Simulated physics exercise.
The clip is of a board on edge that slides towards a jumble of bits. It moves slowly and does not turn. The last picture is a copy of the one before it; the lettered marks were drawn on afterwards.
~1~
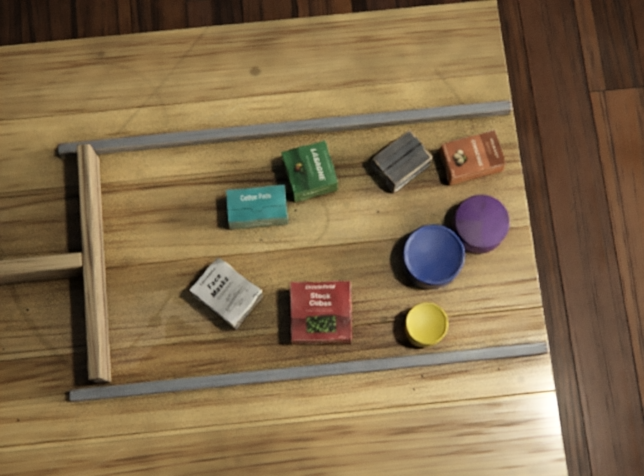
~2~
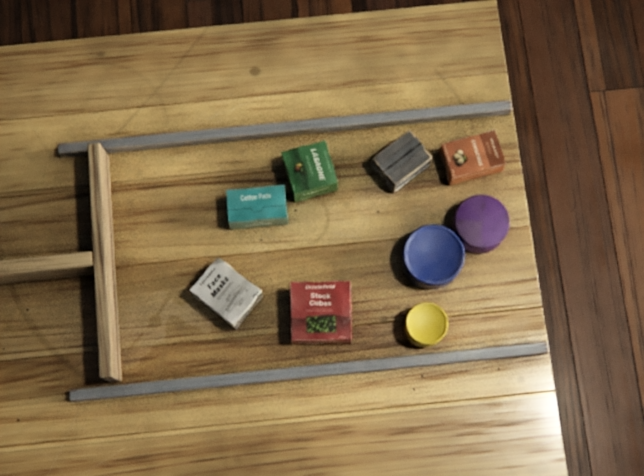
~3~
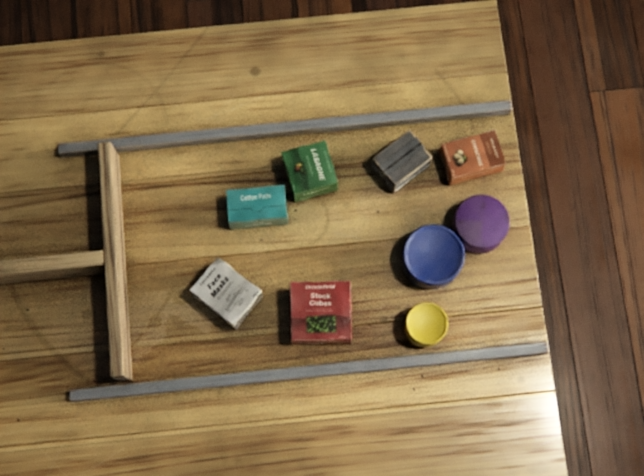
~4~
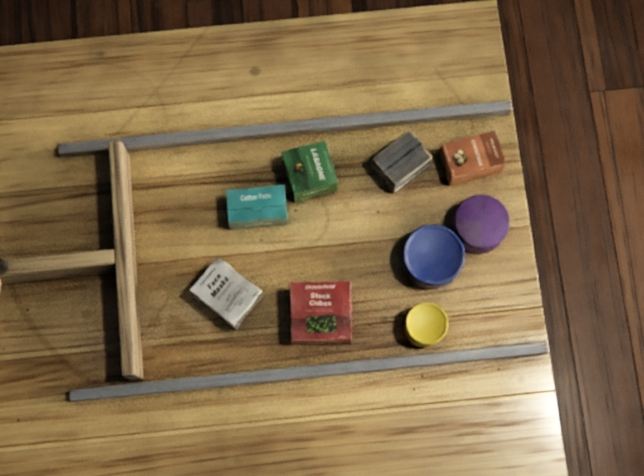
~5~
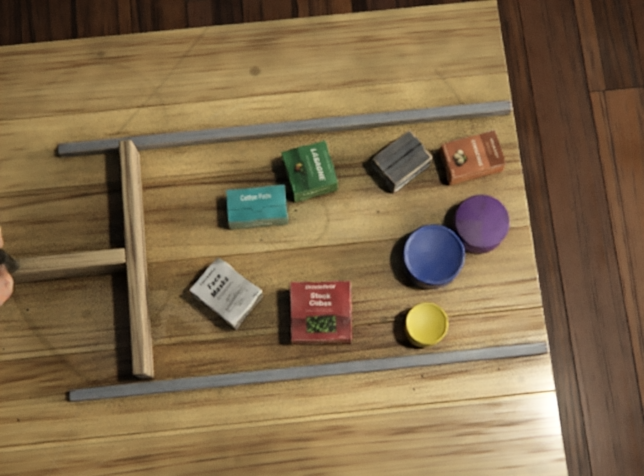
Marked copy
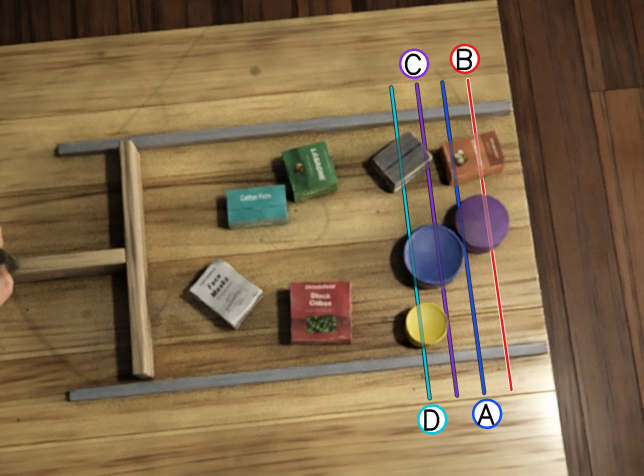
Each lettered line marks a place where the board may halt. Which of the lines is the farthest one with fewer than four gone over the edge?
It should halt at C.
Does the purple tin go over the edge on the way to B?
By then, yes.
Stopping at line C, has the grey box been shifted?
Yes.
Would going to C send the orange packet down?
By then, yes.
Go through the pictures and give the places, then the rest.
The first picture shows board (89, 258); grey box (401, 162); purple tin (480, 224).
The second picture shows board (99, 257); green packet (310, 172).
The third picture shows board (110, 256); orange packet (472, 158).
The fourth picture shows board (121, 255); white box (227, 293).
The fifth picture shows board (132, 254); turquoise box (257, 207); grey box (401, 162); purple tin (480, 224).
On the marked copy, A at (463, 232); B at (489, 230); C at (436, 235); D at (410, 237).
Taking C. A third of the way, board (242, 243); green packet (321, 167); red packet (341, 313).
Two thirds of the way, board (352, 232); purple tin (503, 199); orange packet (485, 156).
When it is over, board (435, 224); yellow tub over the edge; purple tin over the edge; three fallen.
As for the rest, A drops four; B drops six; D is within the limit but short.
